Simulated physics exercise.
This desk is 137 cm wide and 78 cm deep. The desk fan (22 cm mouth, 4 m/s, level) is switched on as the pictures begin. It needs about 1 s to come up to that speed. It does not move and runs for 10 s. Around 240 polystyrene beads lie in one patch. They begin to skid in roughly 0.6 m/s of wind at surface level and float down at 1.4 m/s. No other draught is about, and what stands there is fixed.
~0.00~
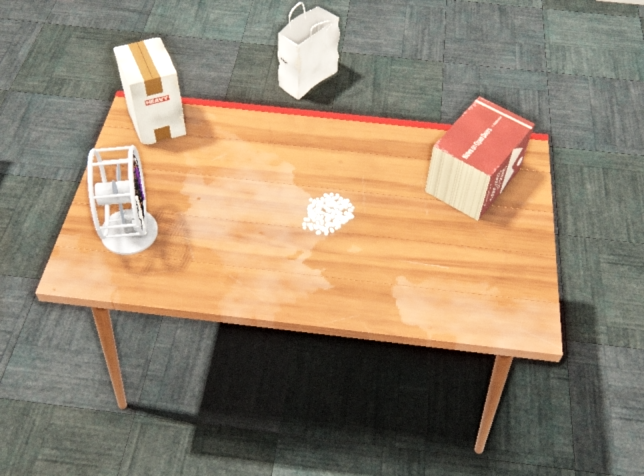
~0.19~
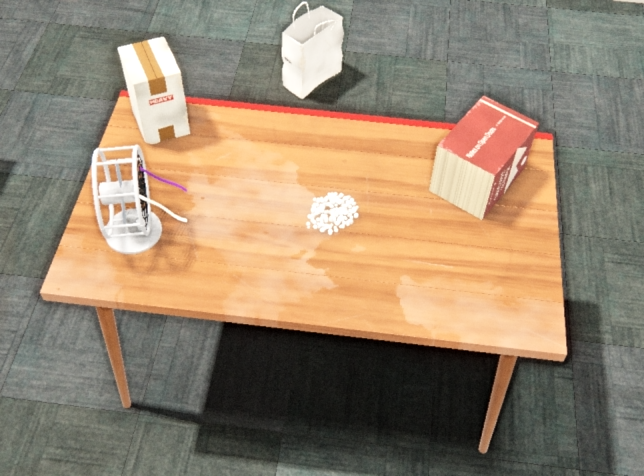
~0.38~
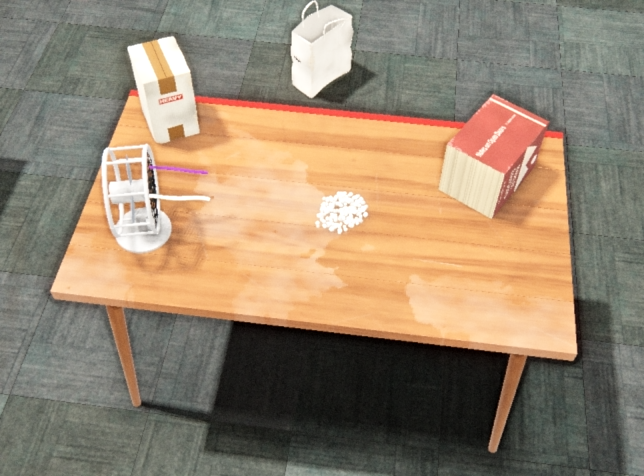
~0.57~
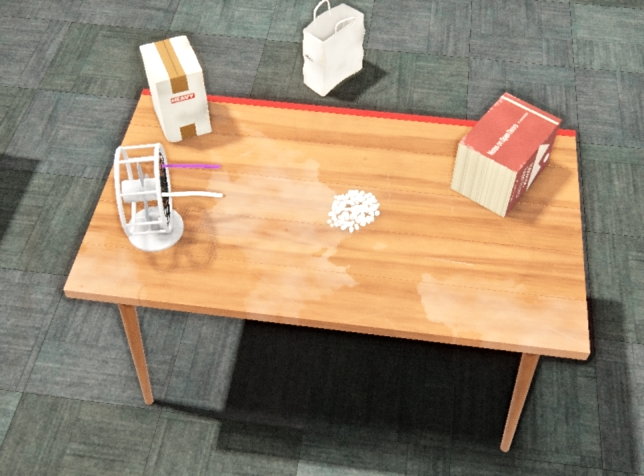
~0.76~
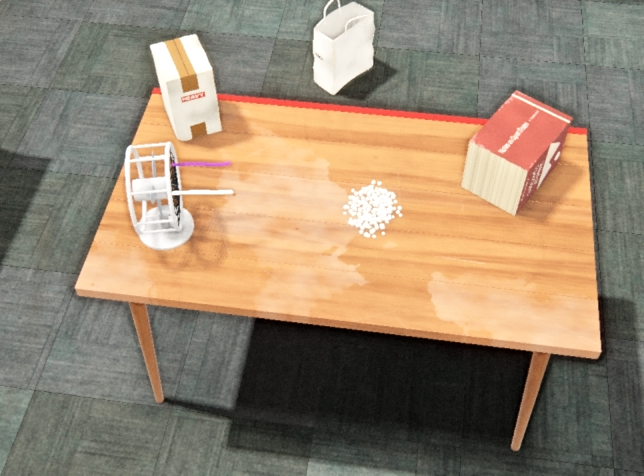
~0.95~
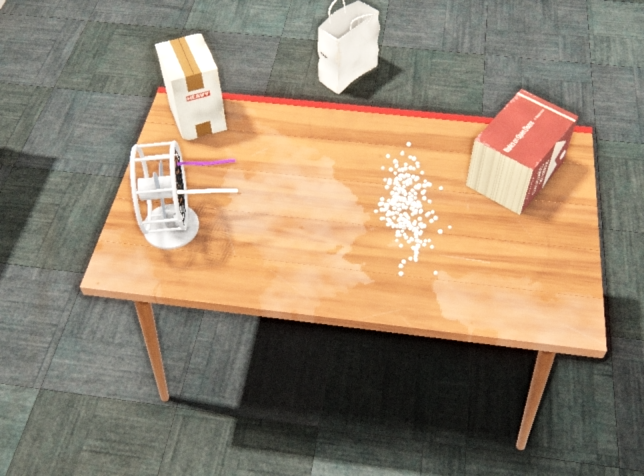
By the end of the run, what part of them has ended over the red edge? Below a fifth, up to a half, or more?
By then from a fifth to a half are over the red edge.
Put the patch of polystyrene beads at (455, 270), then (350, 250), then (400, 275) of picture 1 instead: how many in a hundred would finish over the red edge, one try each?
In that order: 0 %, 0 %, 0 %.
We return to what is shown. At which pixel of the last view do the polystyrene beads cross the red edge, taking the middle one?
Near (454, 115).
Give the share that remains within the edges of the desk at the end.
Some 5 per cent.
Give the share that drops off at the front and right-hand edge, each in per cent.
About 10 % front, 50 % right-hand.
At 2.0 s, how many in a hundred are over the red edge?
Near 30 %.
After 2.0 s, 33 % are over the red edge; 95 % have settled or left.
After 3.2 s, 33 % are over the red edge; 95 % have settled or left.
After 5.5 s, 33 % are over the red edge; 97 % have settled or left.
After 10.0 s, at the end, 33 % are over the red edge.
